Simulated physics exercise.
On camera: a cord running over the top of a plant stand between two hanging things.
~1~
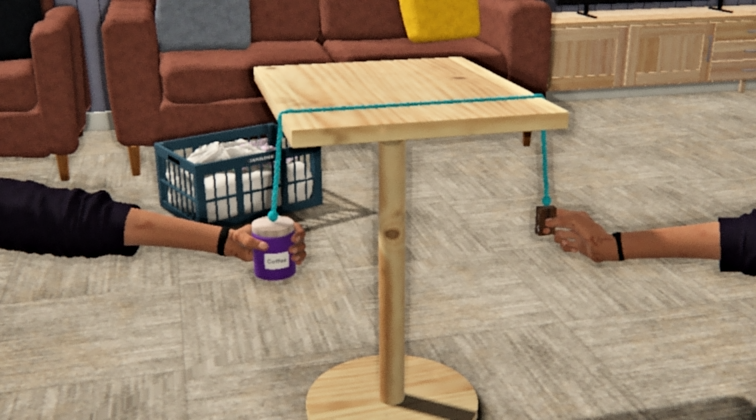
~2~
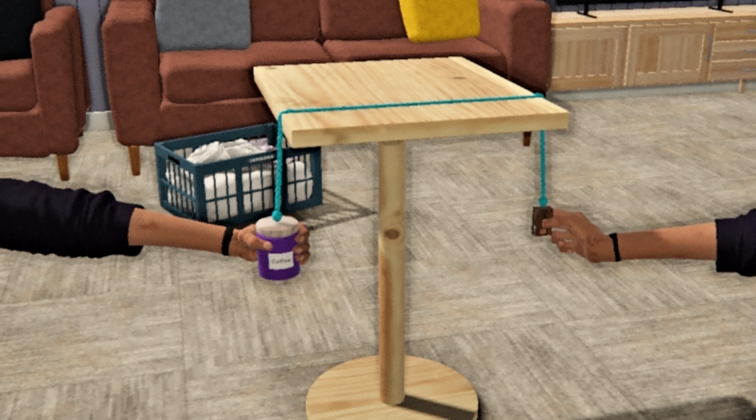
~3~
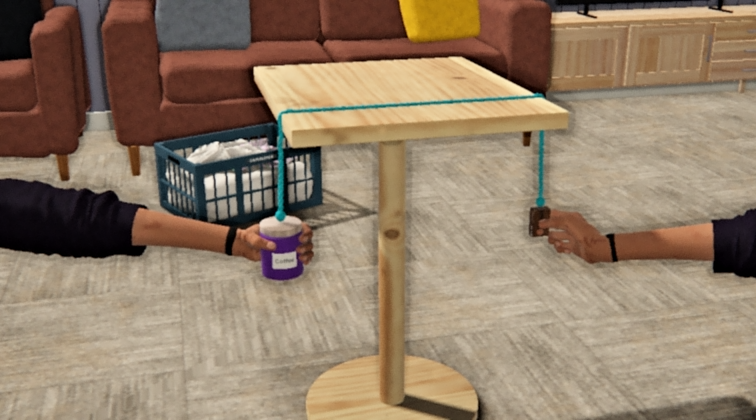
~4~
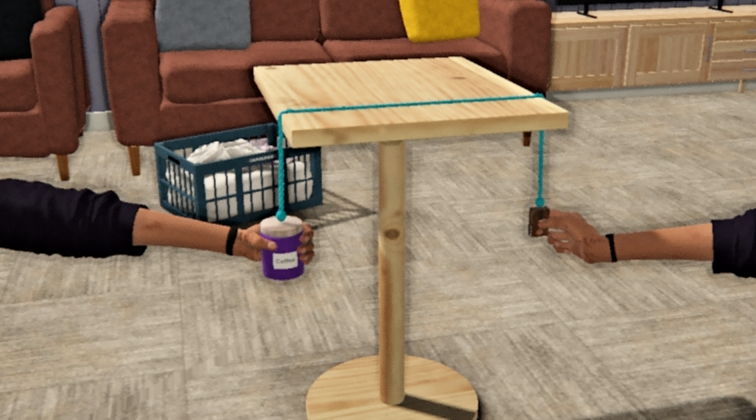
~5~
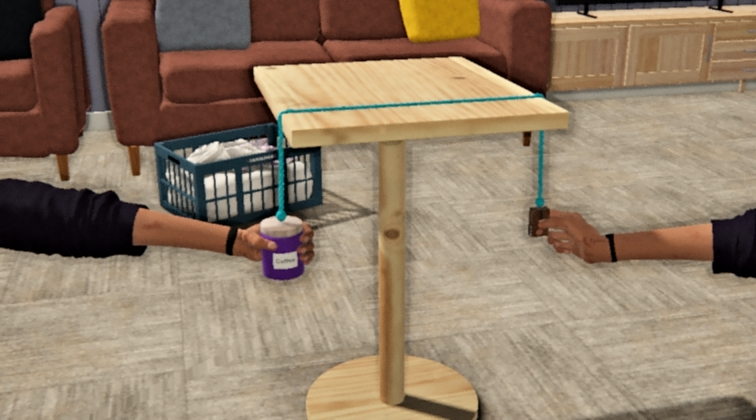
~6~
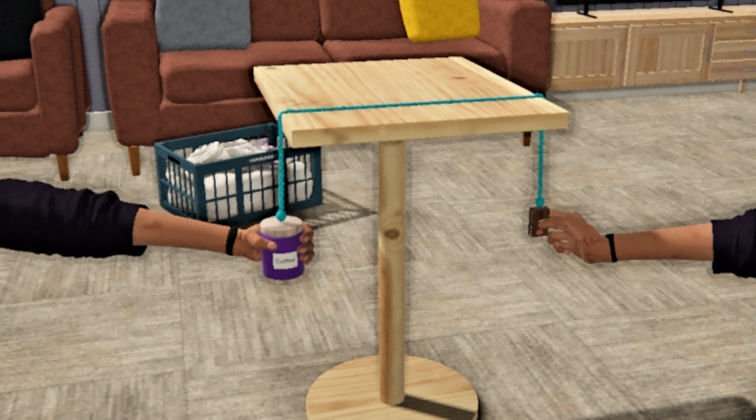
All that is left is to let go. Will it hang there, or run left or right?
Outcome: The cord sinks on the left side.
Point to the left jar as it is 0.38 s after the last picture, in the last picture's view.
At about (291, 365).
Then, 0.38 s after the last picture, left jar lower near (291, 365); right matchbox pulled up onto the top.
Then, 0.72 s after the last picture, left jar down on the floor; right matchbox down on the floor.
At rest, left jar down on the floor; right matchbox down on the floor. The cord drops leftwards.
